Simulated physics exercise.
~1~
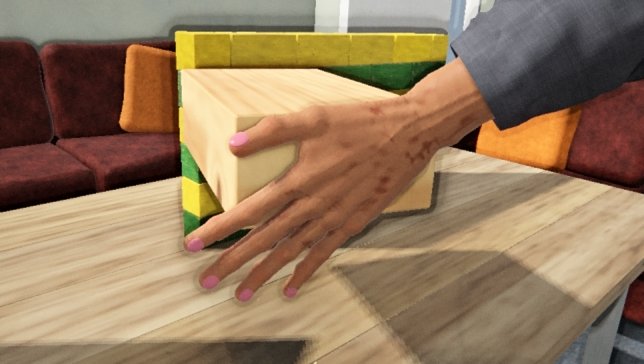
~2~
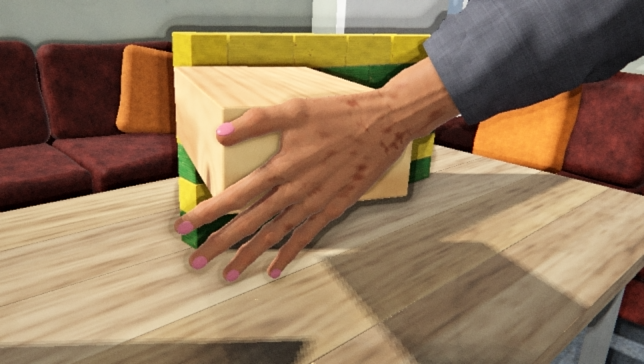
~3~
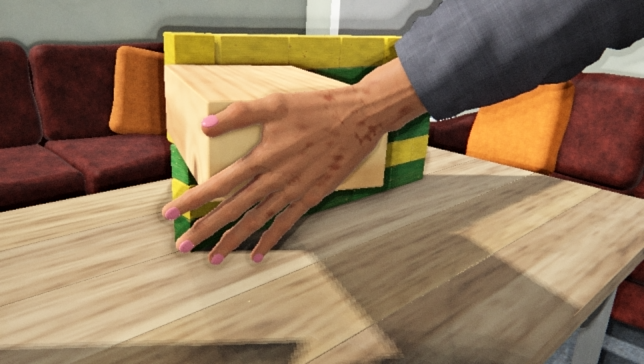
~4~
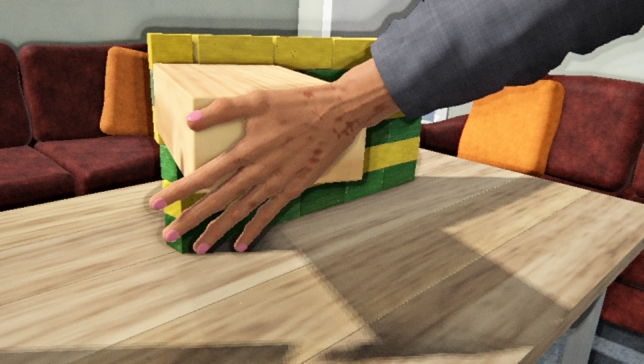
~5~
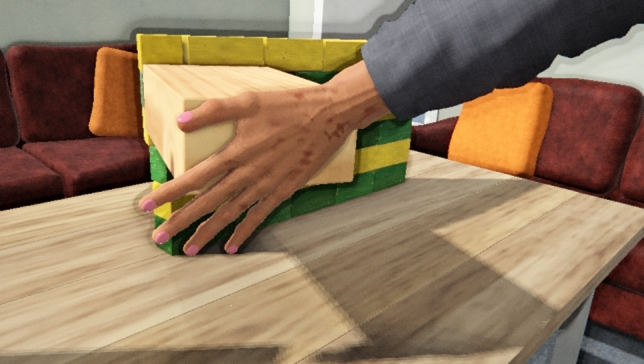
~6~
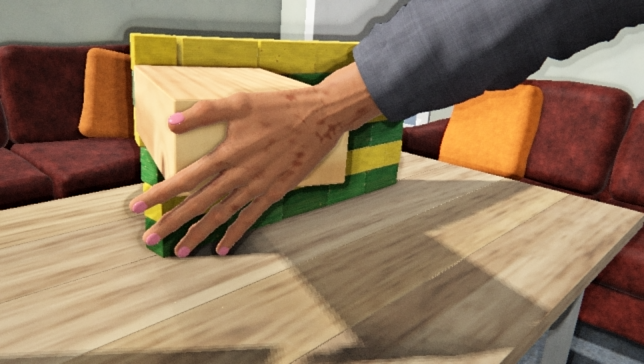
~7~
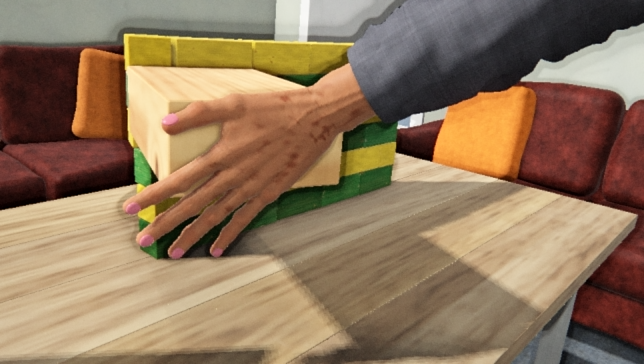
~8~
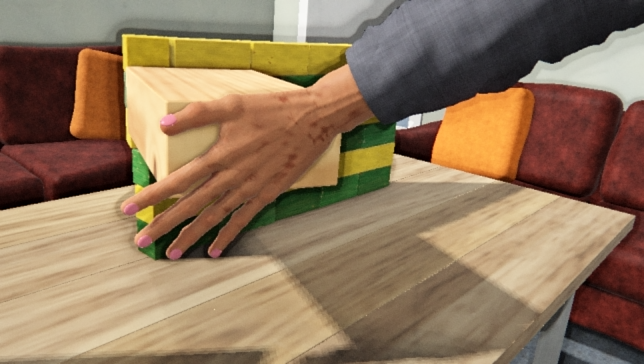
A pale wooden block, held by a hand with pink nails and a grey sleeve, presses at a slant against a low wall of yellow and green toy blocks on a wooden table. As the hand keeps pushing, the wall turns slightly as one piece, its rows staying together. The view drifts gently to the right, so the wall, hand and orange cushions on the dark red sofas slide left. Then the pushing seems to stop, and the hand rests against the block. At the end the wall is still upright, with no blocks fallen.
